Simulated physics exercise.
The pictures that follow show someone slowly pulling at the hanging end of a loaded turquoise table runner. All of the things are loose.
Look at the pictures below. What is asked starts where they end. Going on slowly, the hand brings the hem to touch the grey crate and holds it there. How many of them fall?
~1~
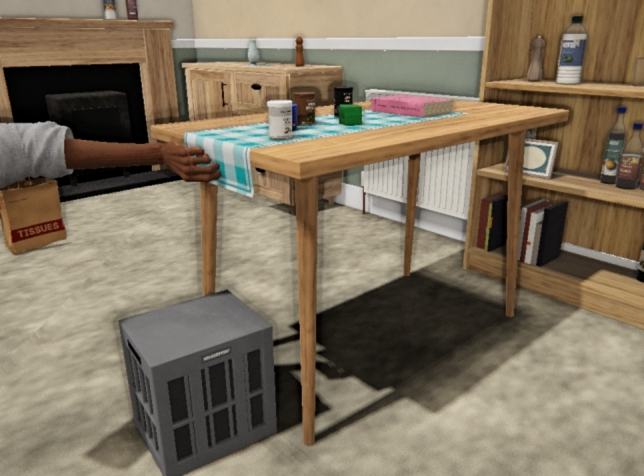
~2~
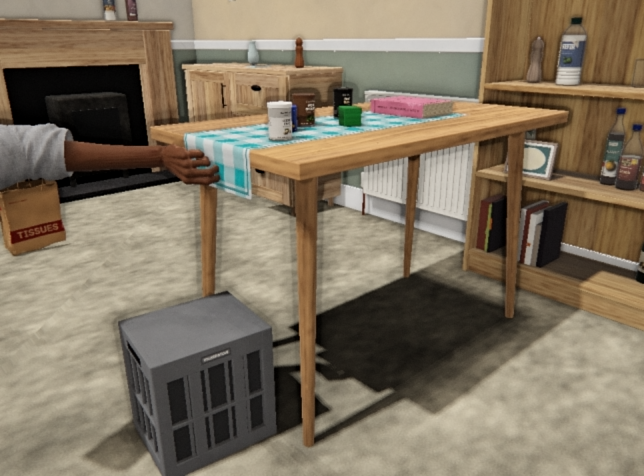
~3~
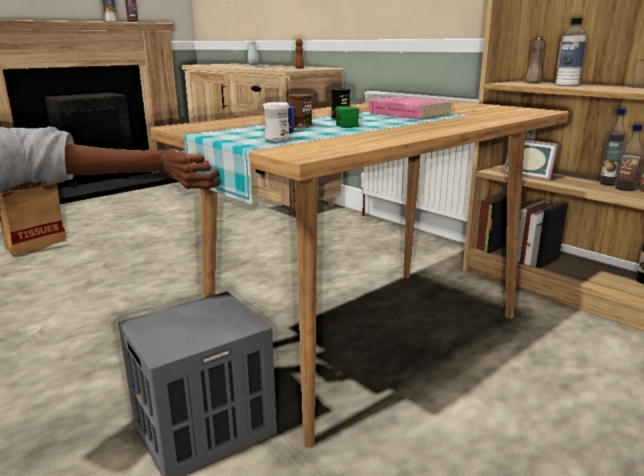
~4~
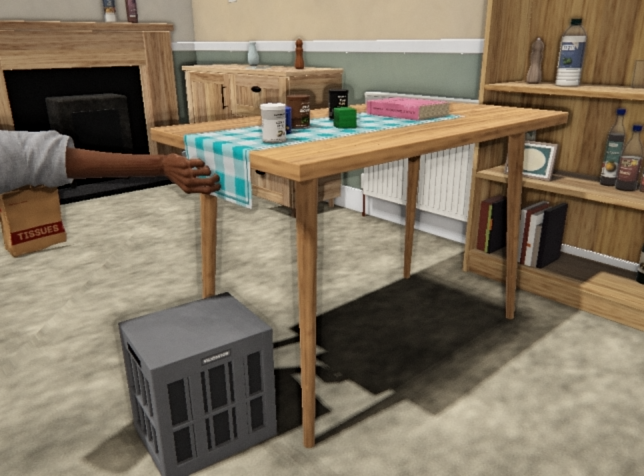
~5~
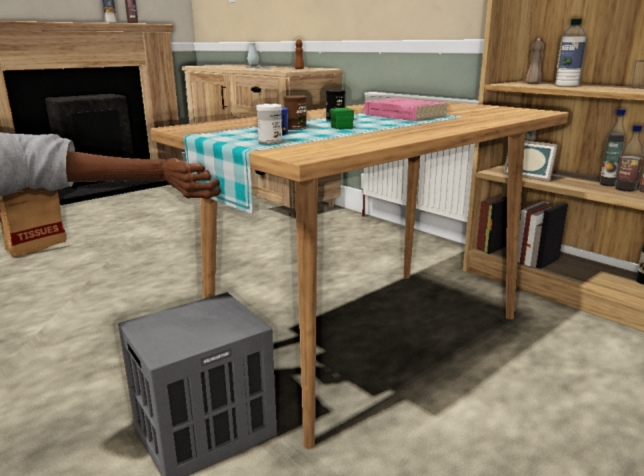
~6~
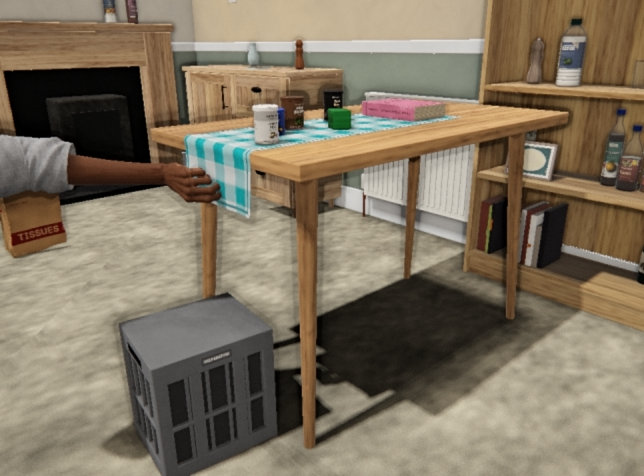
Three pieces drop off.
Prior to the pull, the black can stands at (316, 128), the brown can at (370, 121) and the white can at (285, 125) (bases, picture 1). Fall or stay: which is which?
The black can will end up down, the brown can will stay where it is, and the white can will end up down.
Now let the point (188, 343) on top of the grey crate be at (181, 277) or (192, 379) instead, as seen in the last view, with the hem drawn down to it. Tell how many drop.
We'd get 1 in the first case and 4 in the second.
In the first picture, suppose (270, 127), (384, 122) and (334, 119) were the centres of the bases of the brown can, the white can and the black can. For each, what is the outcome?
Of the three, the brown can ends off the top, the white can stays aloft and the black can stays aloft.
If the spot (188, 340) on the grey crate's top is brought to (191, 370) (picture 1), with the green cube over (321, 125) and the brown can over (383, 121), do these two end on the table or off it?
Green cube: Lost; brown can: Safe.
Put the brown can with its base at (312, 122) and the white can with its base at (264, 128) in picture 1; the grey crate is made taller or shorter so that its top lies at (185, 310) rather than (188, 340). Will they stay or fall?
The brown can stays aboard, and the white can does not stay aboard.
Soon after, hem near (221, 260); white can gone.
Then, hem near (223, 299); white can and blue pot gone.
At rest, hem on the crate; white can, blue pot and brown can gone. The table loses three.
